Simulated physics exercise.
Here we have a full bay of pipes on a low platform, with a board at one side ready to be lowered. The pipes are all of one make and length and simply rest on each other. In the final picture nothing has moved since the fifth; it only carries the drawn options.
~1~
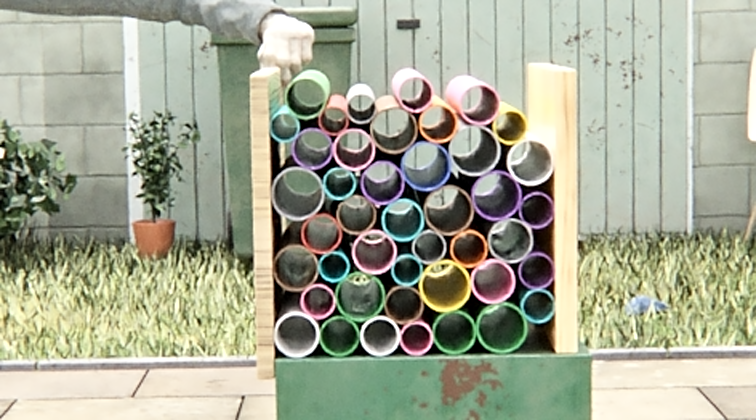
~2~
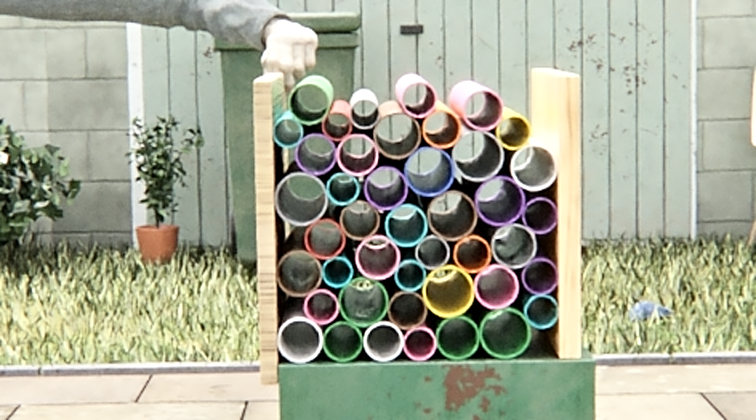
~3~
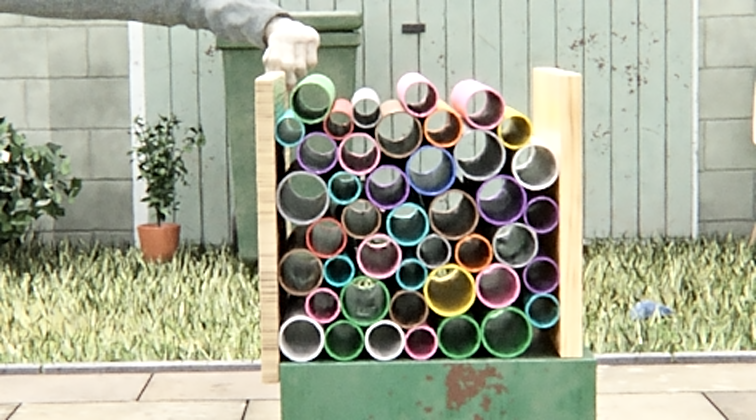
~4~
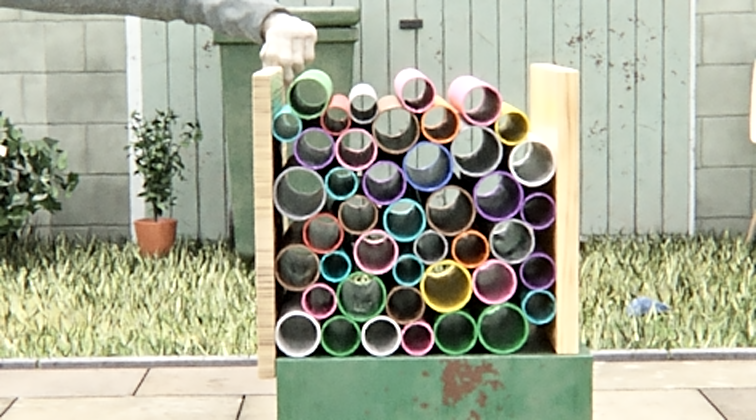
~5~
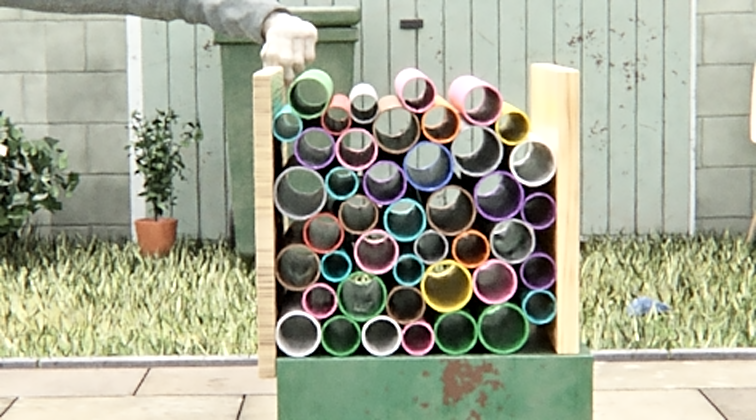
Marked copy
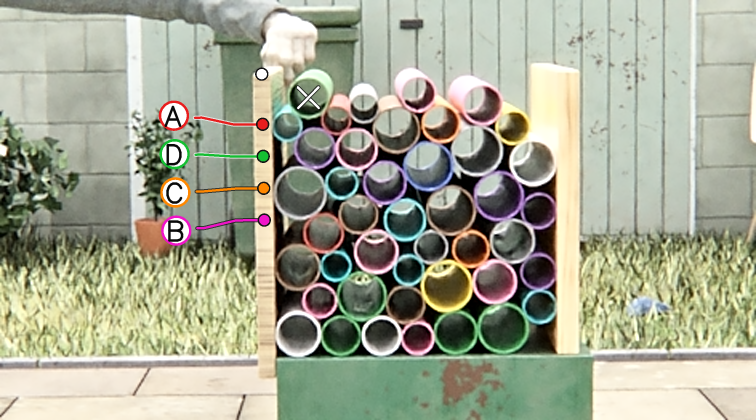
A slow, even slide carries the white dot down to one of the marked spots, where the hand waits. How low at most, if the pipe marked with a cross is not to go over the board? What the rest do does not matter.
D is the limit.
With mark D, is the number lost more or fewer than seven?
It loses fewer than seven.
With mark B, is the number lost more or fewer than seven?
It loses fewer than seven.
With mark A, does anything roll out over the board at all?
No, at A.
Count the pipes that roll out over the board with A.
The count is none.
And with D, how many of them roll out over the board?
The count is none.
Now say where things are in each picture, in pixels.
A white pipe (531, 162); a turquoise pipe (285, 127); a pink pipe (480, 104), in the first picture.
A pink pipe (484, 110); side board (274, 216), in the second picture.
A white pipe (301, 339); a green pipe (506, 332), in the third picture.
A brown pipe (297, 268); a turquoise pipe (539, 307), in the fourth picture.
An orange pipe (471, 249); a purple pipe (539, 211); a white pipe (533, 162), in the fifth picture.
On the copy, A at (263, 124); B at (264, 220); C at (264, 188); D at (263, 156); the cross at (309, 97); the white dot at (262, 74).
On D. First, top of the board (272, 115).
Then, top of the board (273, 156).
Finally, top of the board (273, 156), none out over the board, the crossed one still inside.
By contrast, A keeps the crossed one inside; B lets the crossed one out; C lets the crossed one out.
